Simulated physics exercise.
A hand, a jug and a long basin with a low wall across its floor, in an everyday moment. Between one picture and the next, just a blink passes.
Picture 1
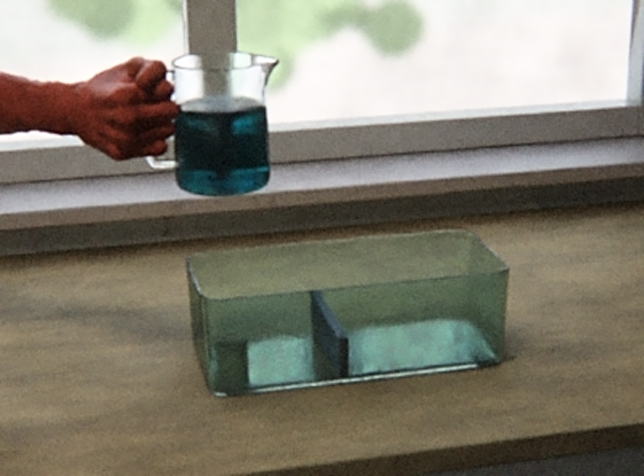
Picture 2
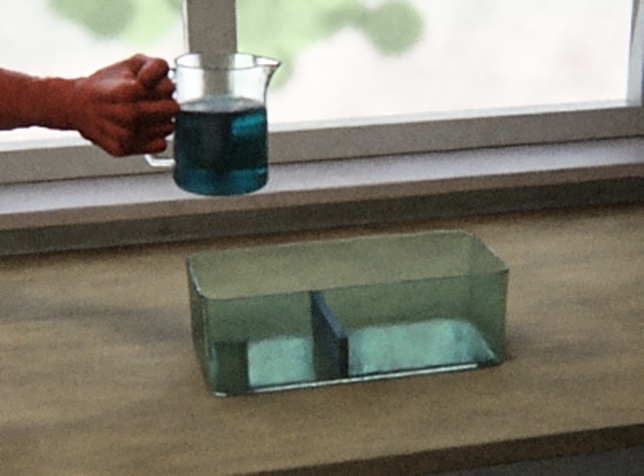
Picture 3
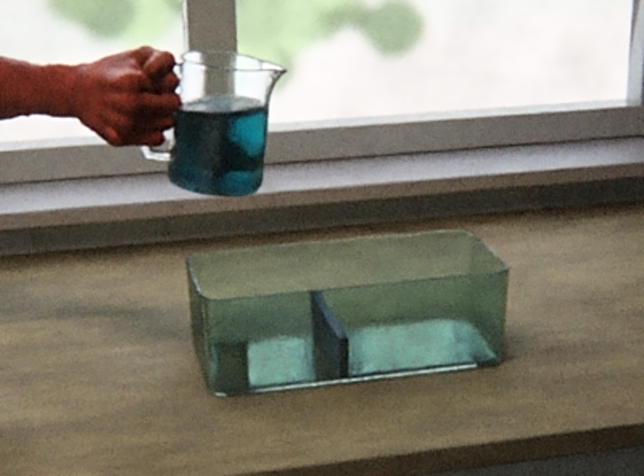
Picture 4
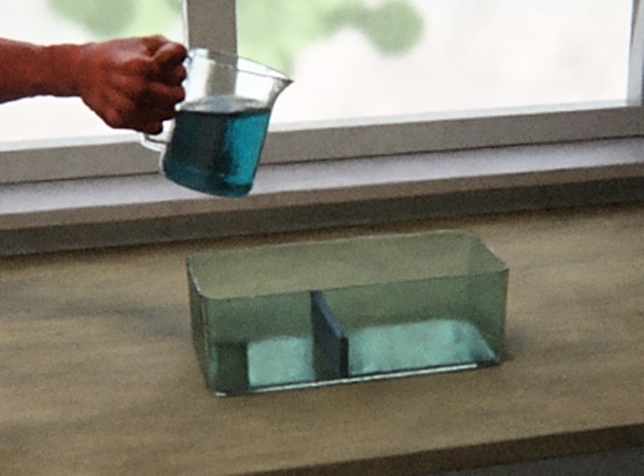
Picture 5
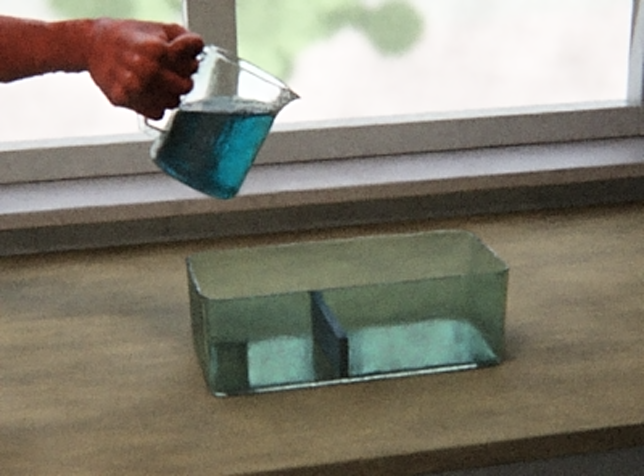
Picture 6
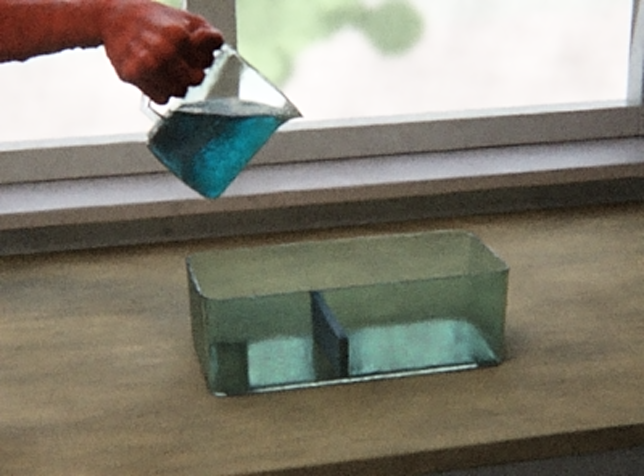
A hand holding a jug of blue liquid tilts it rightward above a long basin.
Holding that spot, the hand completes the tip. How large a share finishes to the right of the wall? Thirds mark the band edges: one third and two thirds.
I would say more than two thirds ends up on that side.
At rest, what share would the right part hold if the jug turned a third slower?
Around 90 percent ends up there.
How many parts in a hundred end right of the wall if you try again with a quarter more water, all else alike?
Best guess: Around 95 %.
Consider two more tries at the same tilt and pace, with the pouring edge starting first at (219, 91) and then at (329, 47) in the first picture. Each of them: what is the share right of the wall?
Near 5 per cent for the first start, near 90 per cent for the second.
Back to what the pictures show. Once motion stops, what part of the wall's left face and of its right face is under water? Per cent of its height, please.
It settles around 0 on the left side and around 40 on the right side.
A moment on, the jug is tipped on its side and 74 per cent is still to pour, 0 is left of the wall and 4 right of it.
Next, the jug is tipped on its side and 32 per cent is still to pour, 0 is left of the wall and 43 right of it.
Then the jug is tipped on its side and 12 per cent is still to pour, 1 is left of the wall and 75 right of it.
Later the jug is tipped on its side and 4 per cent is still to pour, 3 is left of the wall and 88 right of it.
In the end 6 per cent lies left of the wall, 91 right of it and 2 outside.
